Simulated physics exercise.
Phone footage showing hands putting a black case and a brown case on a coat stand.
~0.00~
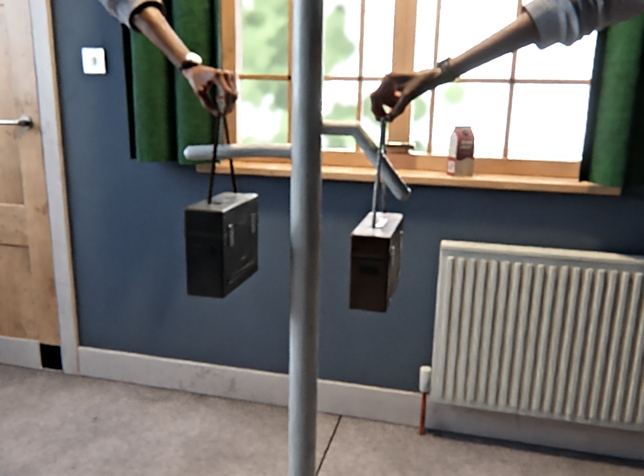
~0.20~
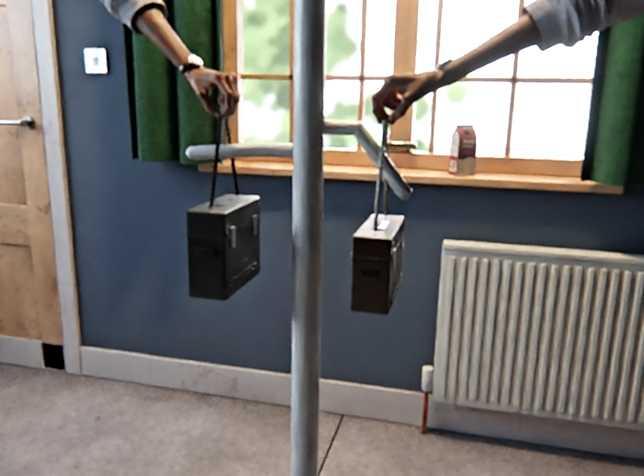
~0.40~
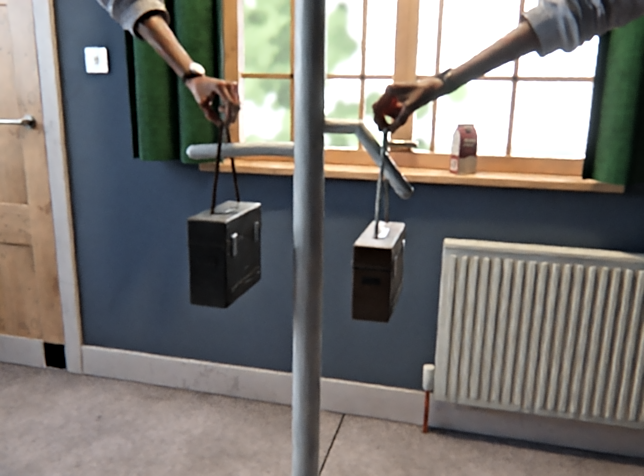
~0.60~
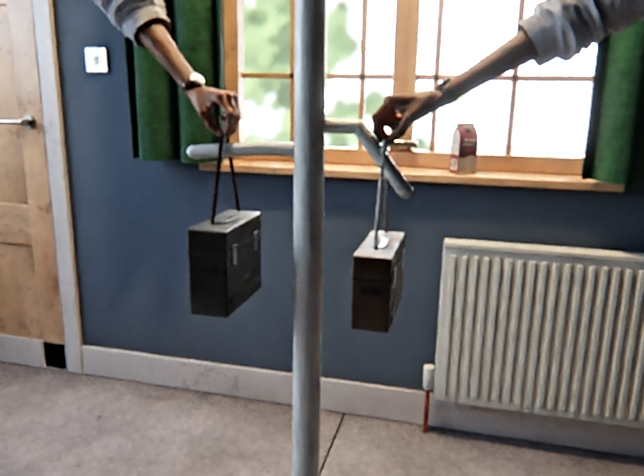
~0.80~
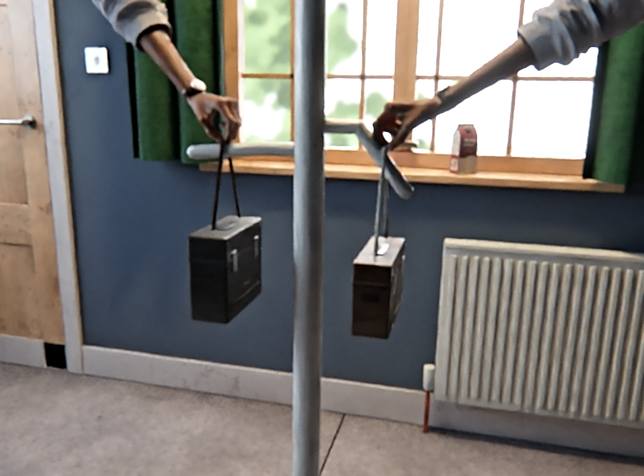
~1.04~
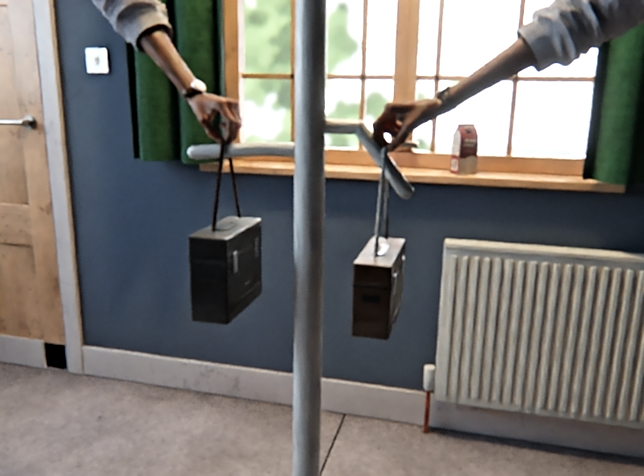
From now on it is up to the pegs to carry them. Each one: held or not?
Black case - held, brown case - not held.
After 1.46 s, black case hanging near (226, 269); brown case on the floor.
At rest, black case hanging near (224, 269); brown case on the floor. The black case holds on and the brown case comes down.
